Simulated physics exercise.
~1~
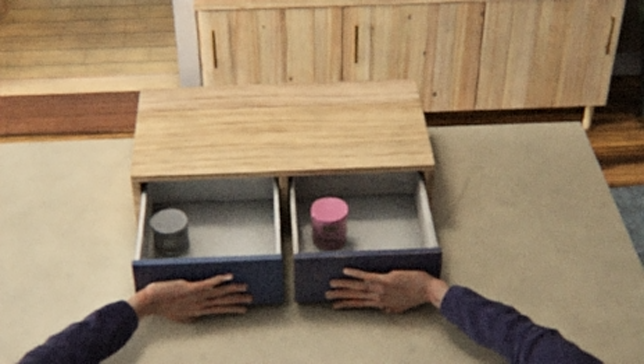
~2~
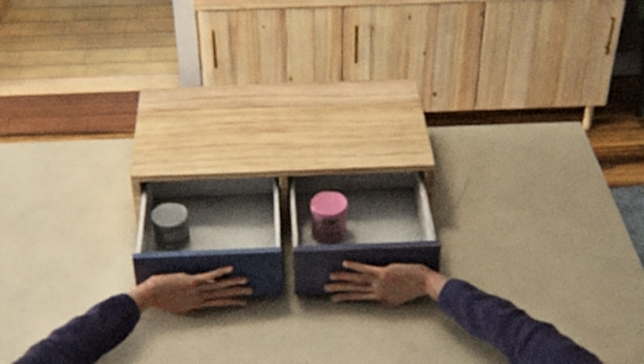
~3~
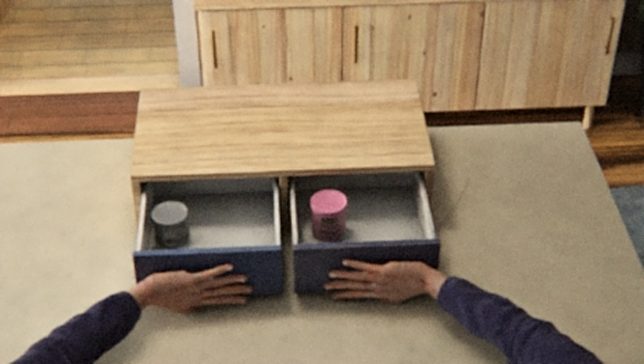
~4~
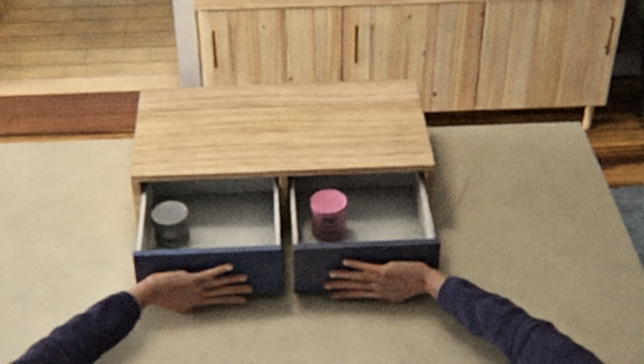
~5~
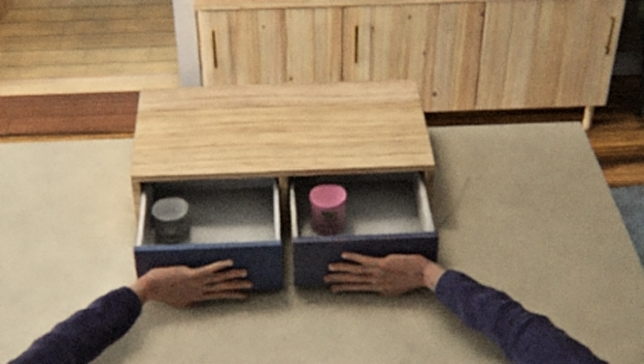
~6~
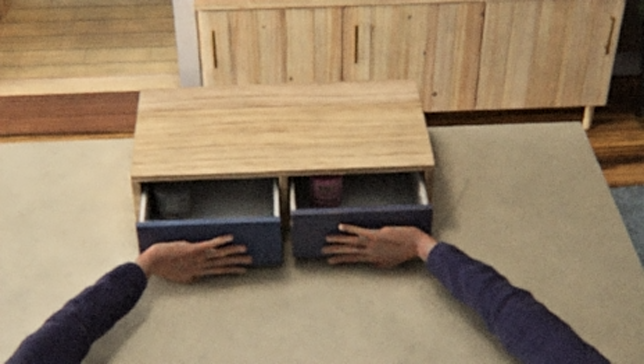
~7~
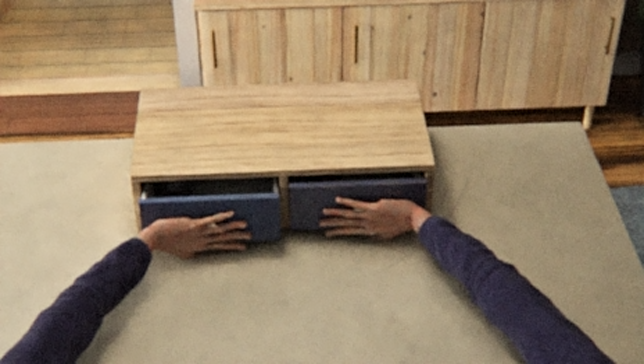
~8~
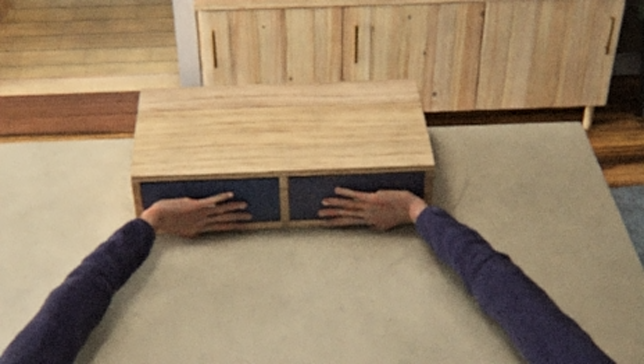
On a pale tabletop, two hands push both blue drawers of a wooden chest fully shut.
